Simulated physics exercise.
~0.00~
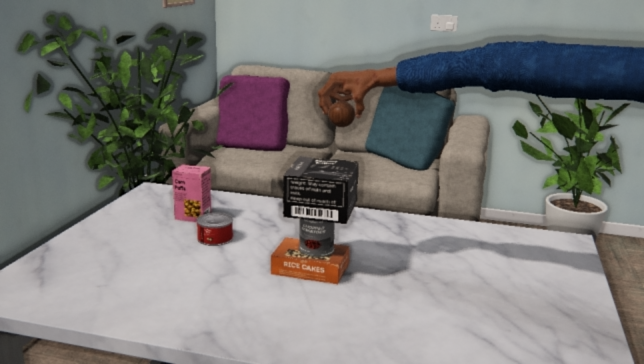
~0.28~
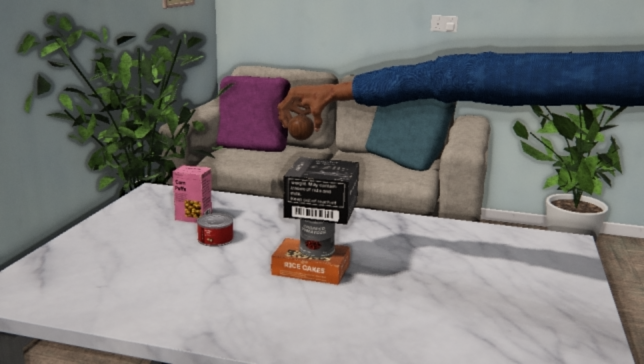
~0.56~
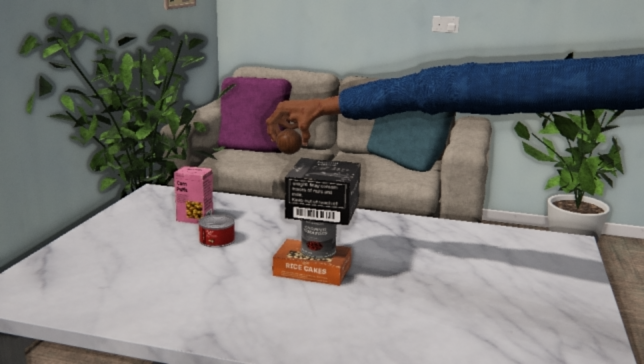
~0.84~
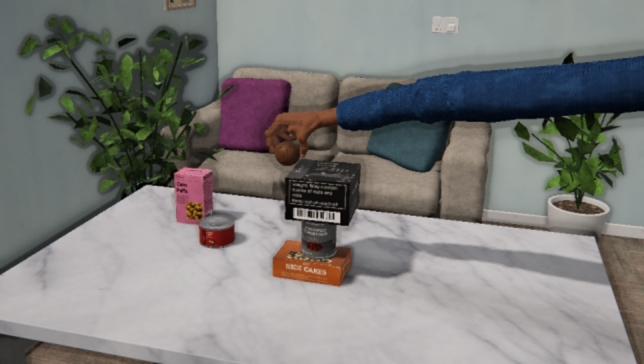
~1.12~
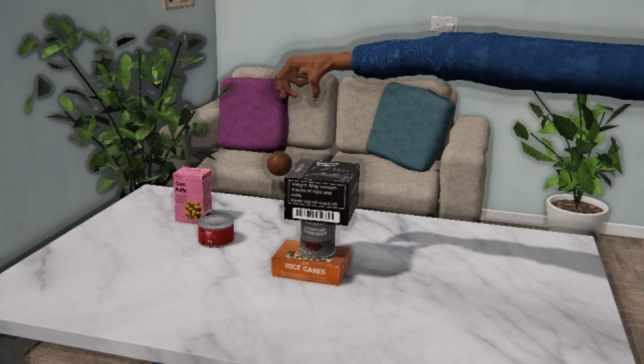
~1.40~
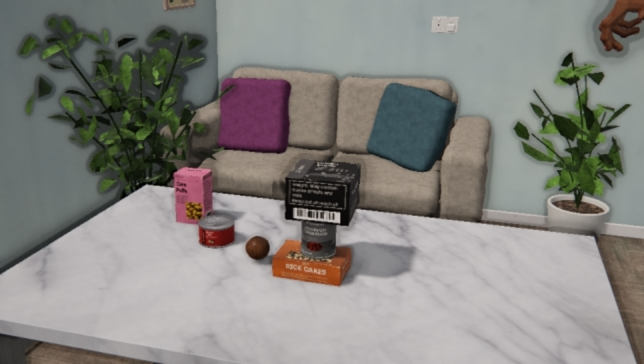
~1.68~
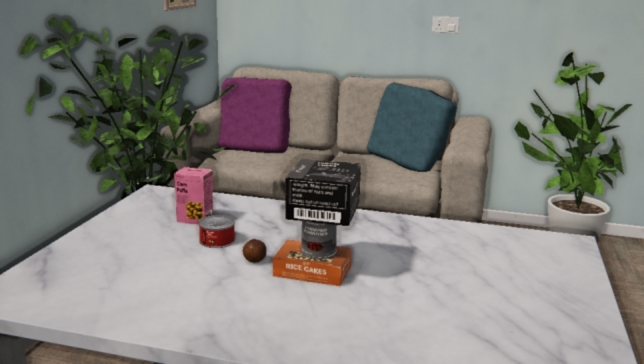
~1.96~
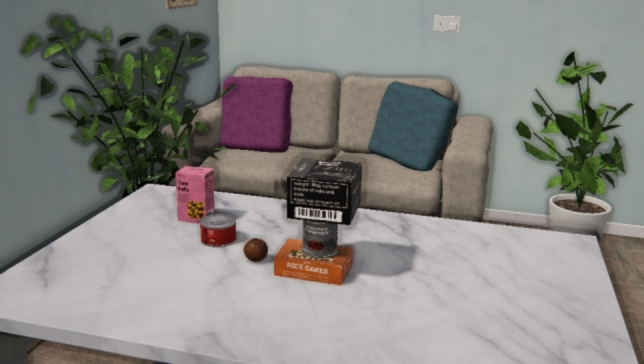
A hand in a blue sleeve holds a small round brown onion above a white marble table, seen from slightly above by a gently swaying camera. On the table, a black box sits on a grey pot and an orange packet, with a pink carton and a red tub to the left, and a beige sofa and leafy plants behind. The hand carries the onion left and lowers it beside the black box. It lets go and draws back to the right, and the onion drops to the tabletop. The onion comes to rest between the tub and the stack, whose three pieces still stand.
